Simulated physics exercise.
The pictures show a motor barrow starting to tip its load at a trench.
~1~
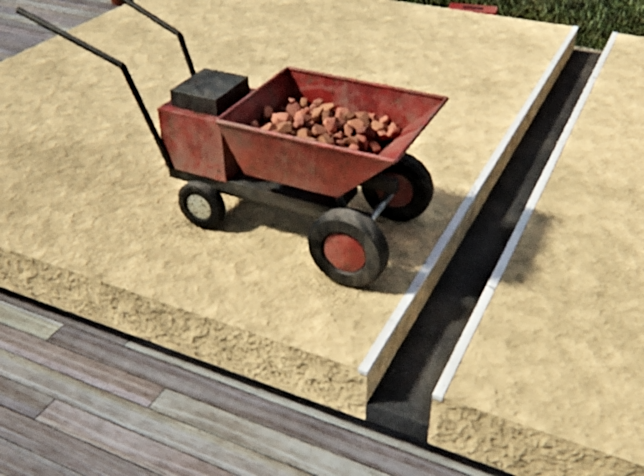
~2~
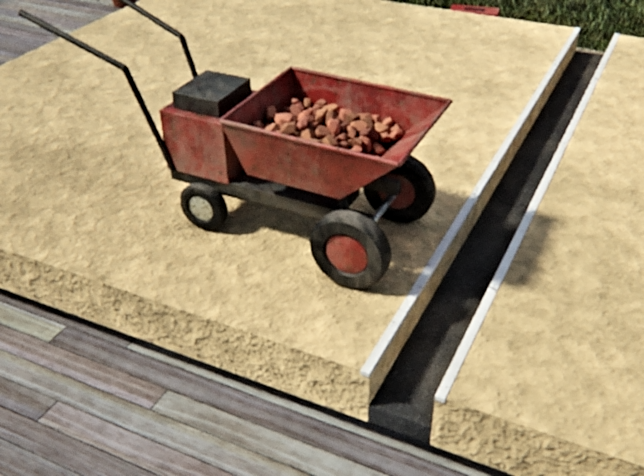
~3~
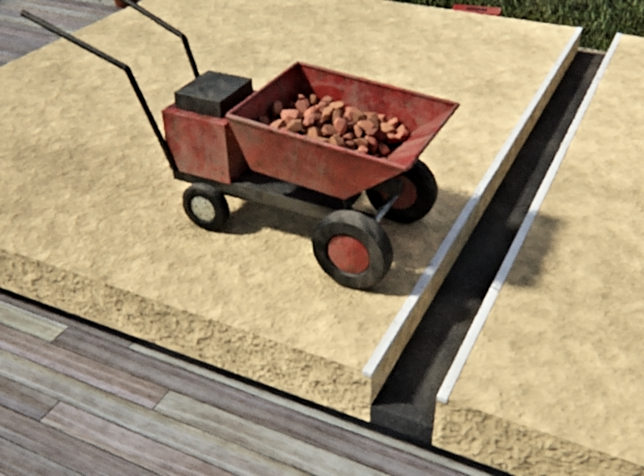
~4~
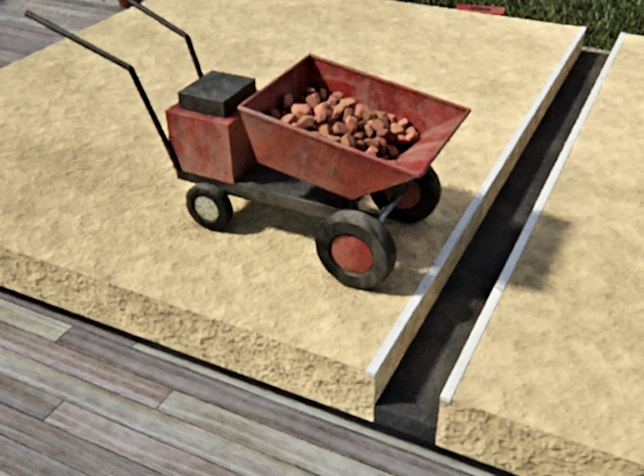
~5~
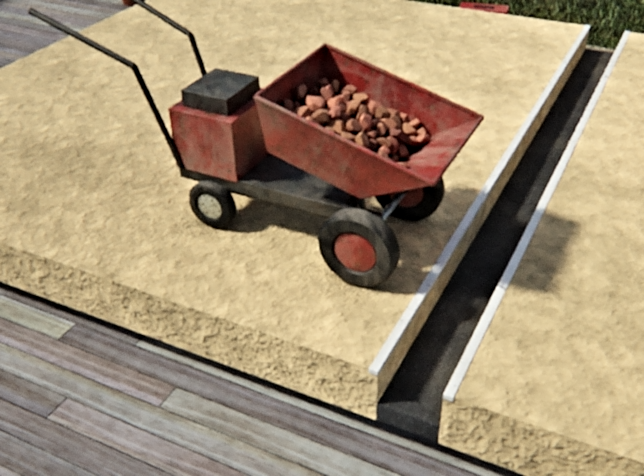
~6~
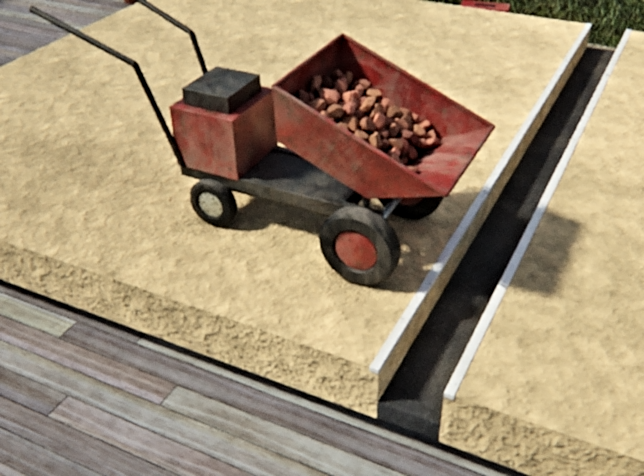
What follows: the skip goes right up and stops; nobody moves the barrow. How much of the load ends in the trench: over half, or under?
It catches only the smaller part.
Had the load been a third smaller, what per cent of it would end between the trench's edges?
Some 10 per cent.
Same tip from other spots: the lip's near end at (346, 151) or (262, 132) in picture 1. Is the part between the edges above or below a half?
At the first place over half, at the second not half.
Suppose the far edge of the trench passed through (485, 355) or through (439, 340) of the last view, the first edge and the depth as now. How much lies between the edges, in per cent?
First some 50, then 0 per cent.
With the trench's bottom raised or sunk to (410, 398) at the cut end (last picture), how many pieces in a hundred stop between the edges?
Some 10 per cent.
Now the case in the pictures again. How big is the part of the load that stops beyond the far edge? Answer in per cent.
Roughly 65 in a hundred.
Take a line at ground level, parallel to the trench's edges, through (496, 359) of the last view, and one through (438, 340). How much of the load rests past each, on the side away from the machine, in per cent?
About 50 and 70 per cent.
Shortly afterwards, skip tipped steeply; the whole lot in the skip.
Next, skip tipped right over; near half in the skip; only a few in or heaped over the trench; near half beyond it; only a few falling.
Some moments later, skip tipped right over; near a quarter in the skip; a little in or heaped over the trench; near two thirds beyond it.
In the end, skip tipped right over; near a quarter in the skip; a little in or heaped over the trench; near two thirds beyond it.
